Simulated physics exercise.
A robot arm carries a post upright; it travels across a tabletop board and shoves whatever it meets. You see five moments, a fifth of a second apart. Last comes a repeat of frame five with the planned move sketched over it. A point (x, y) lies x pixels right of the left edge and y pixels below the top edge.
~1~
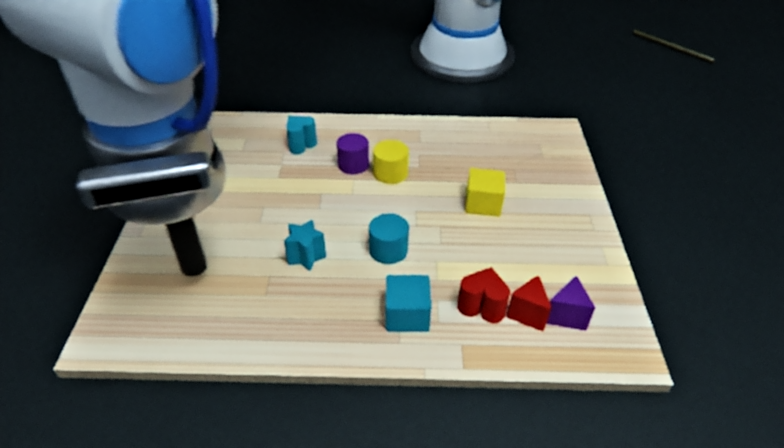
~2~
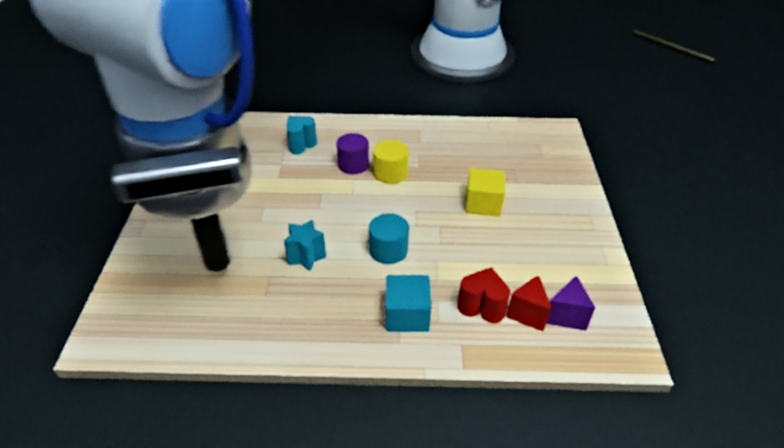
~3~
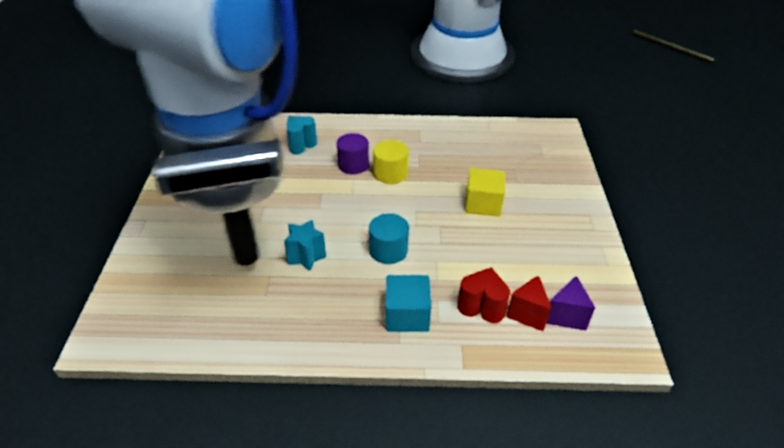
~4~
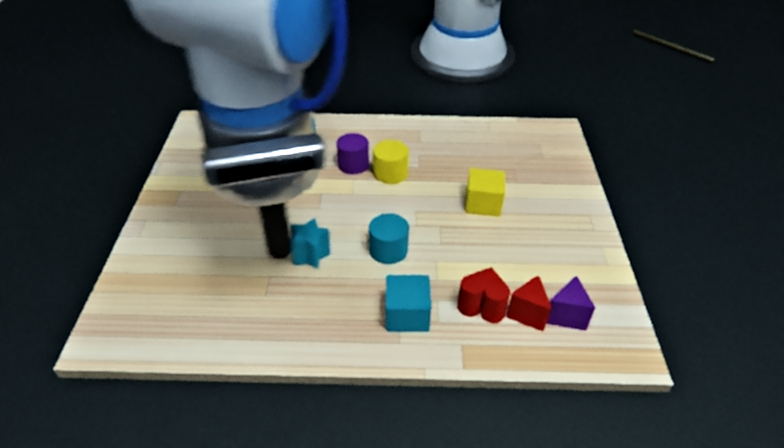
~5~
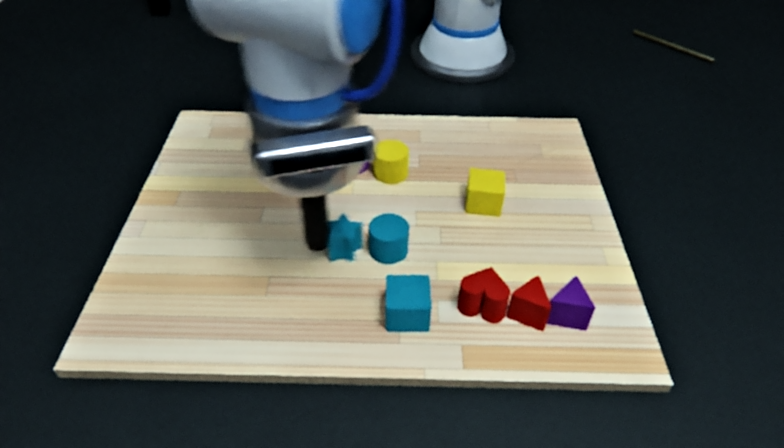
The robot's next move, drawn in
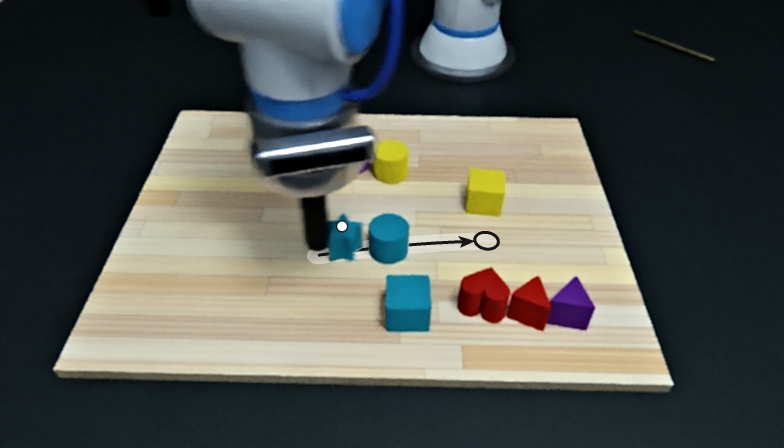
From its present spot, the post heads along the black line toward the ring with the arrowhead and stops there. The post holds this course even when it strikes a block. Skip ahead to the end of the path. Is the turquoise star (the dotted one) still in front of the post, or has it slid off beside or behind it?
In the end it is ahead.
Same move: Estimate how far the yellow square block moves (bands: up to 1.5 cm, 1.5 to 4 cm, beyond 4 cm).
Overall it shifts less than 1.5 cm.
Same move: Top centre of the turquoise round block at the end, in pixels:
Its top centre lands on (545, 211).
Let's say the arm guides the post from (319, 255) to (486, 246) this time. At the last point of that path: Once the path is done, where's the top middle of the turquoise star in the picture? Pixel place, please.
Located at (504, 210).
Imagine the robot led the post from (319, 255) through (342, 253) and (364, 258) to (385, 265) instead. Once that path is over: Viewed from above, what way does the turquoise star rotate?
Viewed from above, counterclockwise.
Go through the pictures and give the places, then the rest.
Lower end of the post (194, 268), tops of blocks, turquoise star (303, 233), turquoise round block (389, 226), yellow square block (487, 180), in the first picture.
Post (218, 263), blocks as before, in the second picture.
Post (246, 257), blocks as before, in the third picture.
Post (280, 250), turquoise star (308, 232), in the fourth picture.
Post (318, 243), turquoise star (342, 226), turquoise round block (389, 226), yellow square block (487, 180), in the fifth picture.
The drawn path runs from (319, 255) by way of (376, 248) and (431, 243) to (487, 241); the dot is on the turquoise star.
What follows on the original path. One third of the way, post (377, 236); turquoise star (400, 216); turquoise round block (434, 221).
Two thirds of the way, post (434, 231); turquoise star (456, 212); turquoise round block (490, 215).
At the end, post (489, 228); turquoise star (511, 209), turned 15° anticlockwise; turquoise round block (545, 211); yellow square block not moved.
